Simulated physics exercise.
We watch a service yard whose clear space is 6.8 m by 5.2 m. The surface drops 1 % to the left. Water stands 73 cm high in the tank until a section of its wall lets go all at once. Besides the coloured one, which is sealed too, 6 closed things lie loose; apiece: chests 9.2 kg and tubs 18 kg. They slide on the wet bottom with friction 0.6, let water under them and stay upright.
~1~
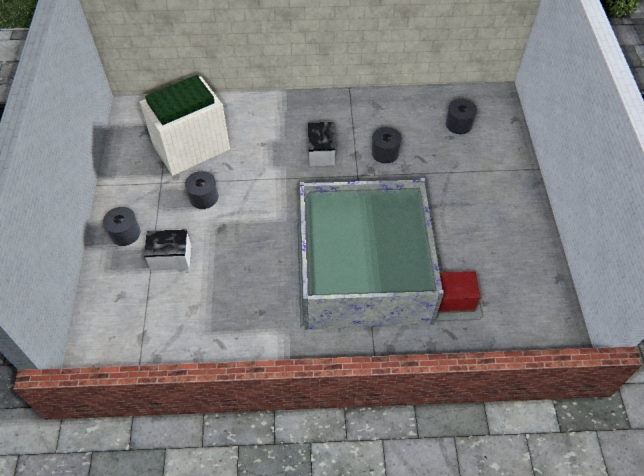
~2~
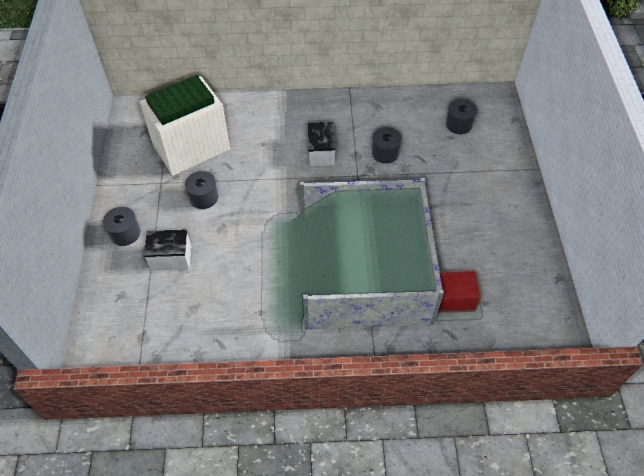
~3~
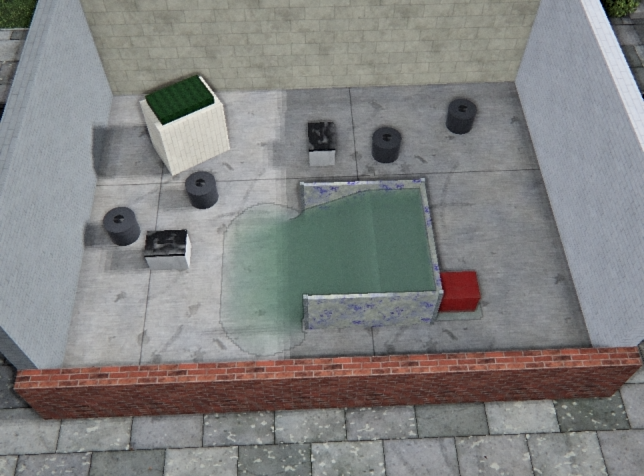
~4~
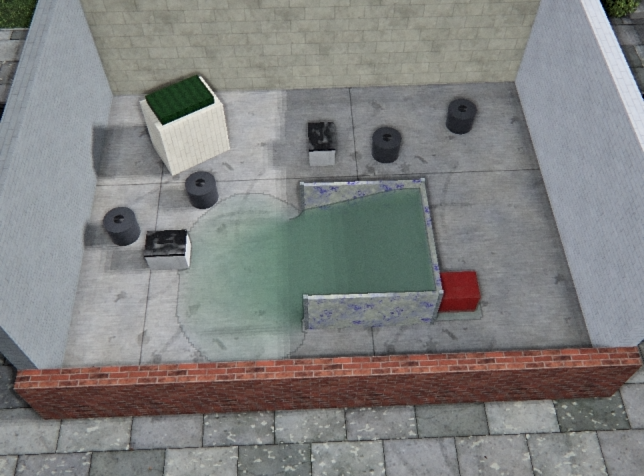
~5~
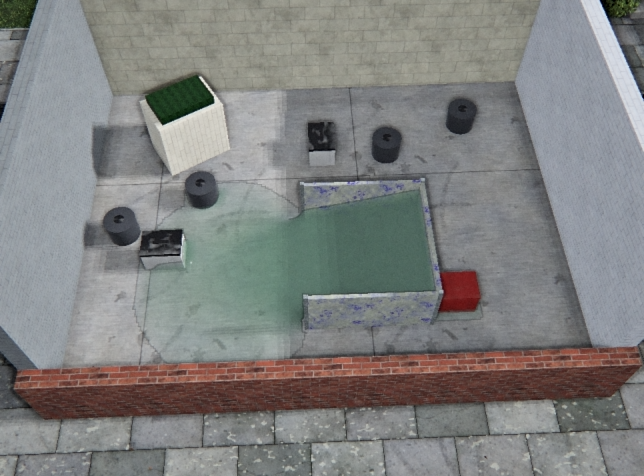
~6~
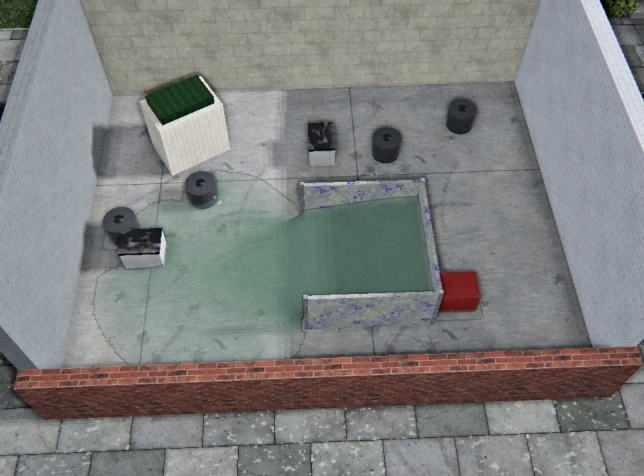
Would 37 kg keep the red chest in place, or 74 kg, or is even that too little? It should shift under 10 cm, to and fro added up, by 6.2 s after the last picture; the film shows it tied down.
I expect that the lower weight is enough.
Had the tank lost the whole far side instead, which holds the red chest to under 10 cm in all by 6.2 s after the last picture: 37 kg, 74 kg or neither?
In that case the smaller load will do.
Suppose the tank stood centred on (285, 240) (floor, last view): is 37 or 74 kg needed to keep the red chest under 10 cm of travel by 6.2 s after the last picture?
In that case the lower weight is enough.
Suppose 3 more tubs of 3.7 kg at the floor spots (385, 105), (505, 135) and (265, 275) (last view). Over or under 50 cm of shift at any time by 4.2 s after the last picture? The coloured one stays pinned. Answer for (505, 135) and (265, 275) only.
In turn: Short of it, over.
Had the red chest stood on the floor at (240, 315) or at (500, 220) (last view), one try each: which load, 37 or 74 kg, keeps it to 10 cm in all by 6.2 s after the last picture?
In turn: Neither is enough; the smaller is enough.
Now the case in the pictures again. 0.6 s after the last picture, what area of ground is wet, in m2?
About 13 m2.
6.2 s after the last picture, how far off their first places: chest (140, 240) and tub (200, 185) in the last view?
In that order: 300 cm, 200 cm.
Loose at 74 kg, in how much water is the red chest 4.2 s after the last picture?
Roughly 1 cm.
Then, 0.6 s after the last picture the red chest would be 0 cm from its start with 37 kg and 0 cm from its start with 74 kg; 6 cm of water round it then.
Then, 2.3 s after the last picture the red chest would be 0 cm from its start with 37 kg and 0 cm from its start with 74 kg; 2 cm of water round it then.
Then, 4.2 s after the last picture the red chest would be 0 cm from its start with 37 kg and 0 cm from its start with 74 kg; 1 cm of water round it then.
Then, 6.2 s after the last picture the red chest would be 0 cm from its start with 37 kg and 0 cm from its start with 74 kg; 2 cm of water round it then.
